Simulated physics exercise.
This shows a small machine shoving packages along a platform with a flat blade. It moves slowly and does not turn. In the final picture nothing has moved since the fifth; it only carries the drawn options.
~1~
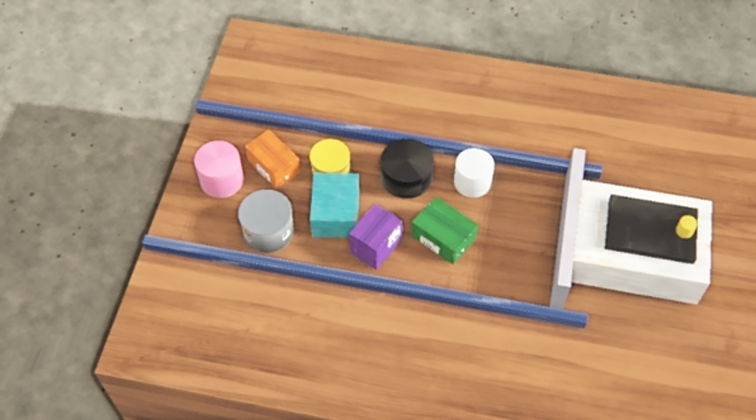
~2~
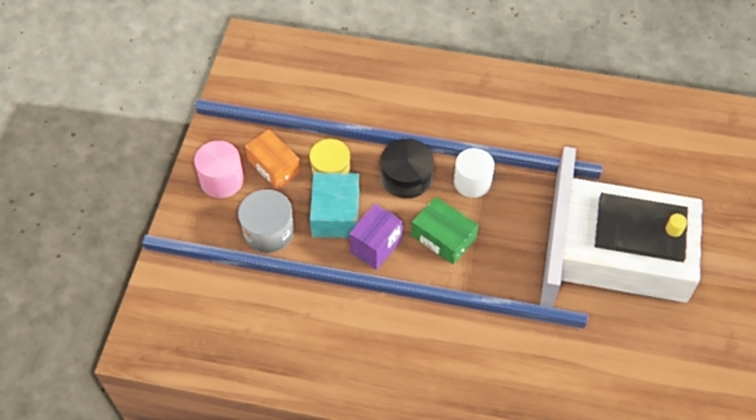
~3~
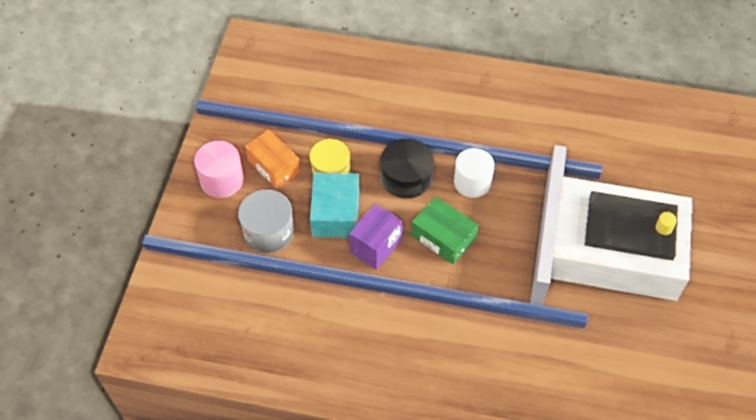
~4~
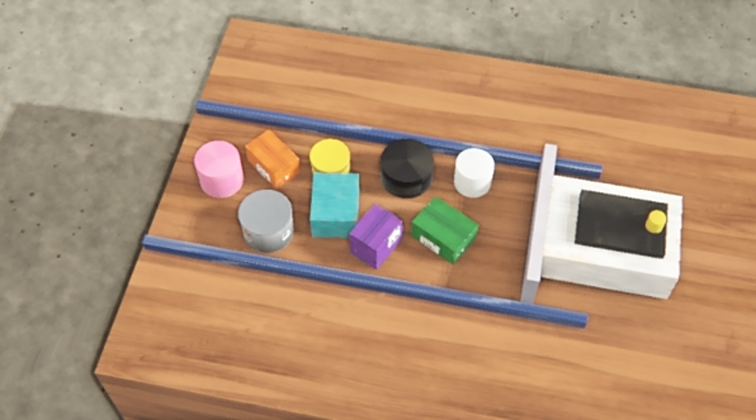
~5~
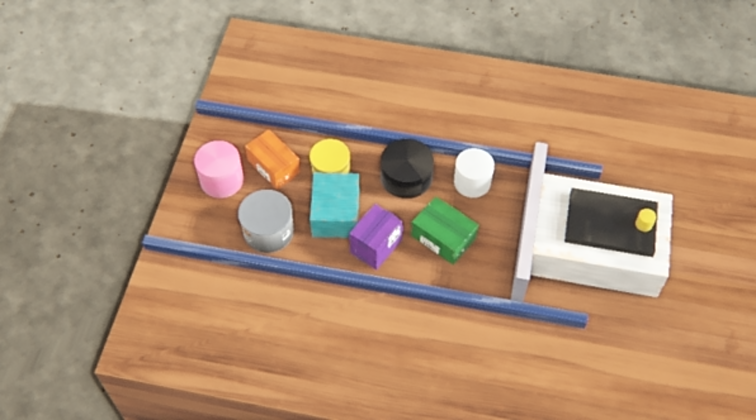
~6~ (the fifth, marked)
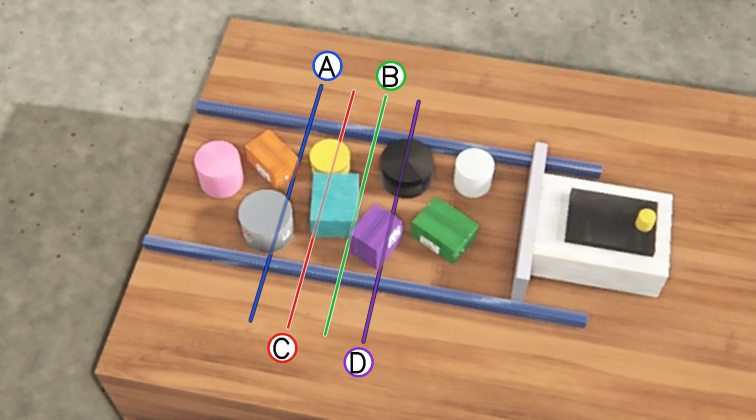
On a wooden platform between two blue rails, a small white machine with a flat blade slides slowly left toward a group of colourful boxes and round containers, which stay still as the gap narrows.
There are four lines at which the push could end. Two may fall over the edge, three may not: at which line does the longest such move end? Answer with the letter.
A.
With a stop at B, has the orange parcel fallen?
No.
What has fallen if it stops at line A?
The pink canister.
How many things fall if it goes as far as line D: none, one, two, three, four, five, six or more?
The count is none.
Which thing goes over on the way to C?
The pink canister goes over.
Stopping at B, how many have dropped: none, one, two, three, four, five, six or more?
By then, none.
On the copy, A at (289, 194); B at (358, 206); C at (324, 200); D at (393, 212).
On A. First, robot (513, 204); white canister (426, 164); purple parcel (367, 241).
Then, robot (424, 189); pink canister (186, 171); orange parcel (223, 157).
Finally, robot (359, 178); pink canister over the edge; grey pail (153, 210); one fallen.
By contrast, B is within the limit but short; C is within the limit but short; D is within the limit but short.
